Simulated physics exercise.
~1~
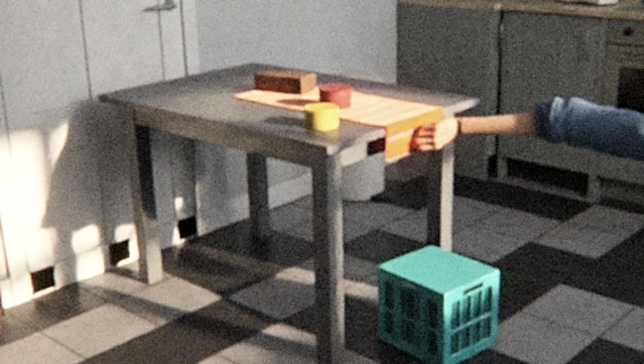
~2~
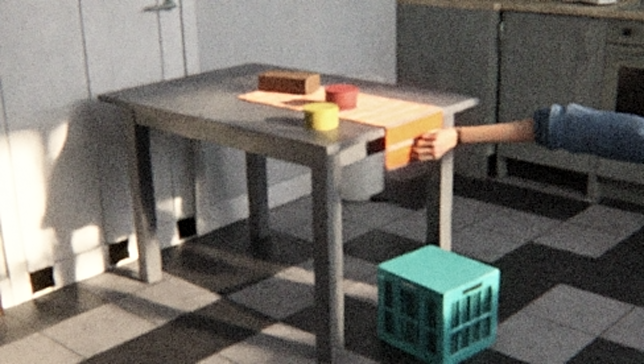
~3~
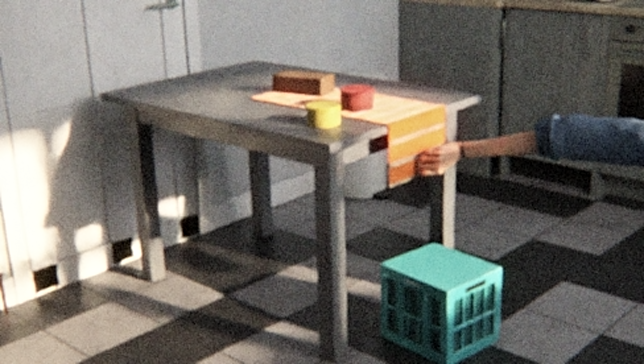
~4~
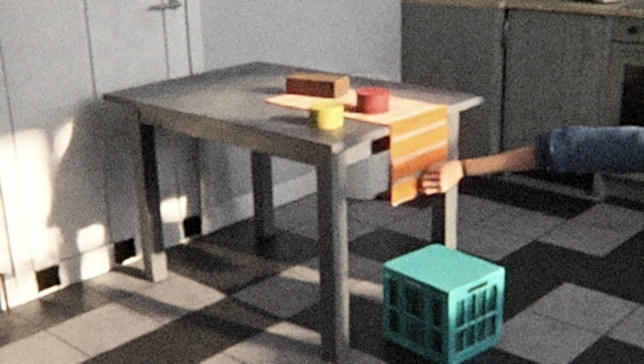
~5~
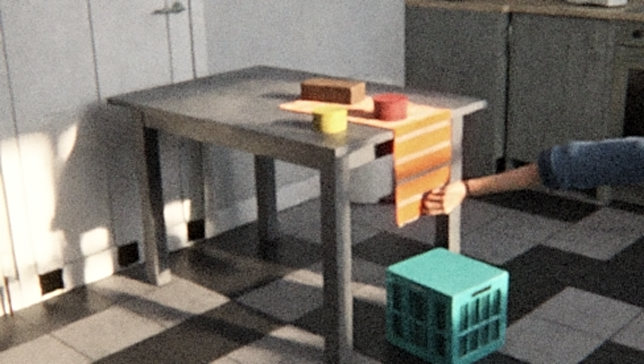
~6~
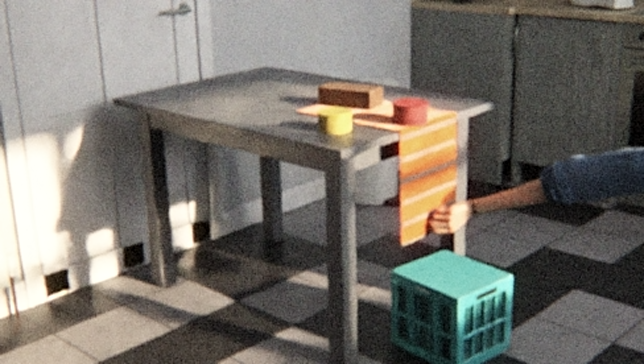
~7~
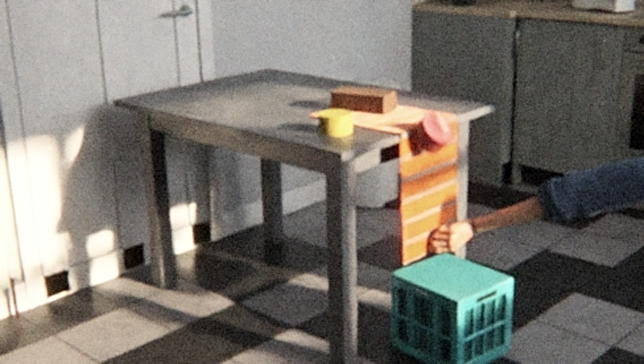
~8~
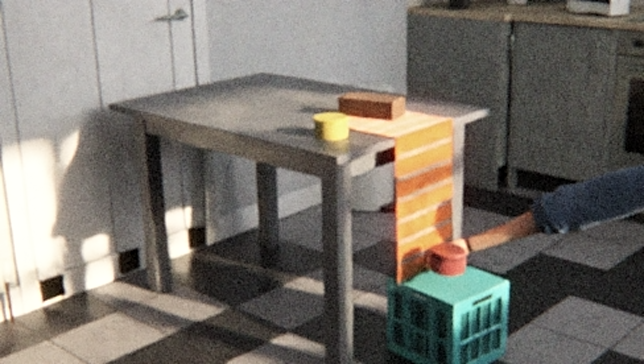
In a sunlit kitchen, a hand slowly pulled an orange striped towel down over the table's edge, carrying a red tub and a brick along until the tub tipped off onto the turquoise crate, while the brick and yellow tub stayed on the table.
